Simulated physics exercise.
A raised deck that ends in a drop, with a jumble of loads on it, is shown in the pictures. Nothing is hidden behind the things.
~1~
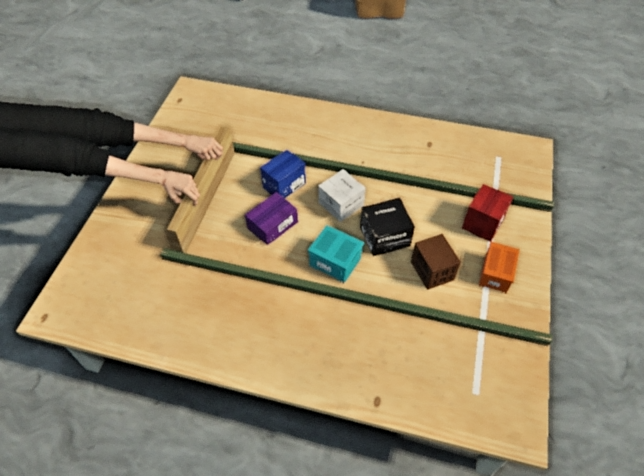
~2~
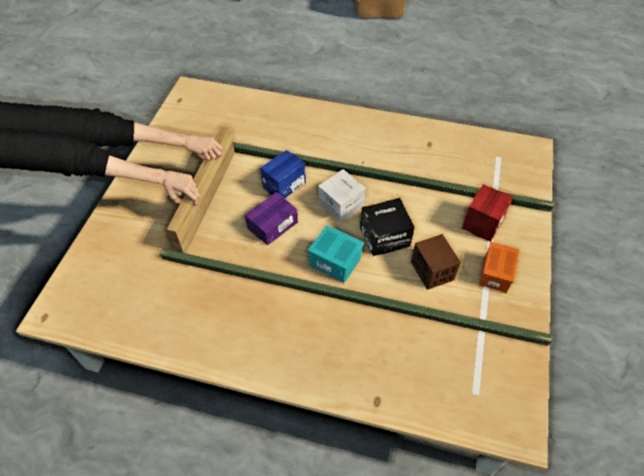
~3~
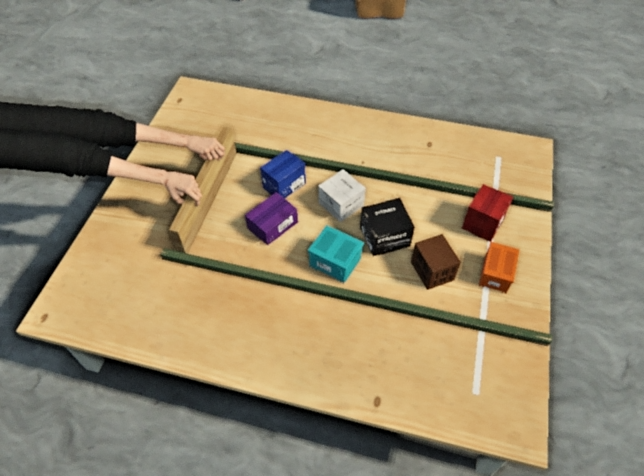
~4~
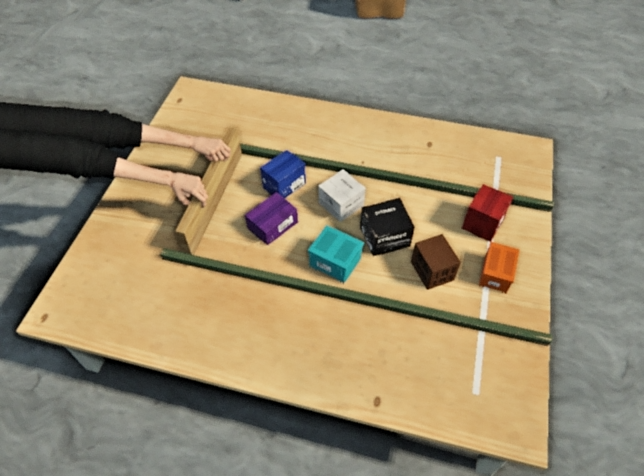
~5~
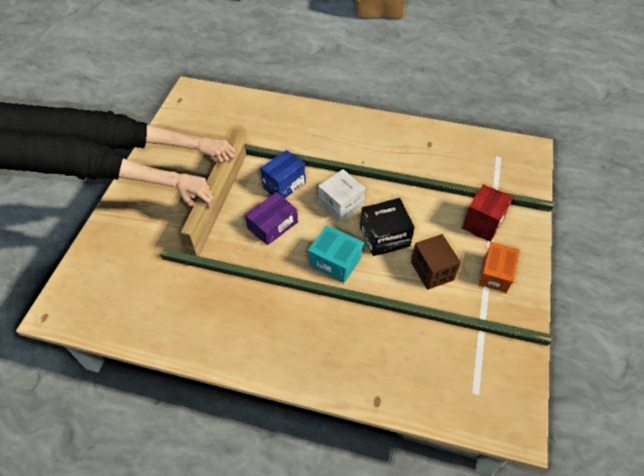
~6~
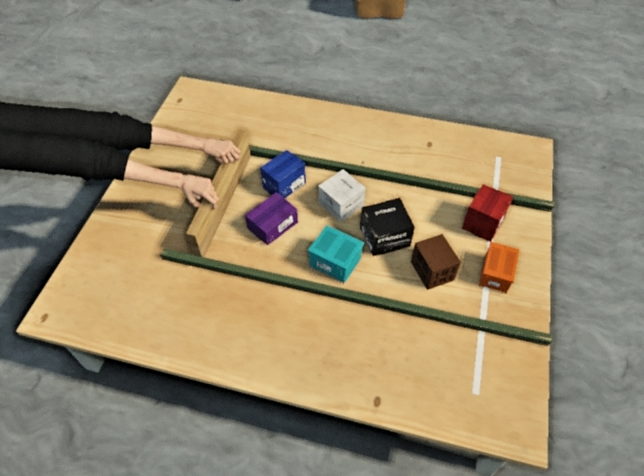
Two hands on black-sleeved arms grip a wooden plank at the left of a pale wooden table on a grey floor, seen from above at an angle. Between two green rails sit blue, purple, white, turquoise, black and brown boxes, with red and orange ones at the right by a white line. The hands slide the plank slightly rightward, while the boxes and camera stay still.
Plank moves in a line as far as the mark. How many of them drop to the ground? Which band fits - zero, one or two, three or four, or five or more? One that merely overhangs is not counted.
The band that fits is one or two.
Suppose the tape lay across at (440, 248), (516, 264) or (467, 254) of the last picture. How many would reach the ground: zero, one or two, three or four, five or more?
In the order of the places given: Zero; five or more; 1 or 2.
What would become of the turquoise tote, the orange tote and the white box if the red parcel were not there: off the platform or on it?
The turquoise tote does not fall, the orange tote is lost, the white box remains up.
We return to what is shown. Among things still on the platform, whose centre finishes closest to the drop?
That one's the black box.
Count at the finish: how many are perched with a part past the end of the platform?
3 is the number.
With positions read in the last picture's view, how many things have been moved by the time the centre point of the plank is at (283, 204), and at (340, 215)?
First 2, then 5.
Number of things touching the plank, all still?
It touches 3.
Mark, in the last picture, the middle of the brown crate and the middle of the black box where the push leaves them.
The first sits around (544, 311), while the other sits around (550, 276).
Soon after, none off yet; orange tote at rest near (499, 268); red parcel at rest near (487, 213); brown crate at rest near (435, 262).
By the end, the number that fall off is one or two; fallen, red parcel and orange tote.
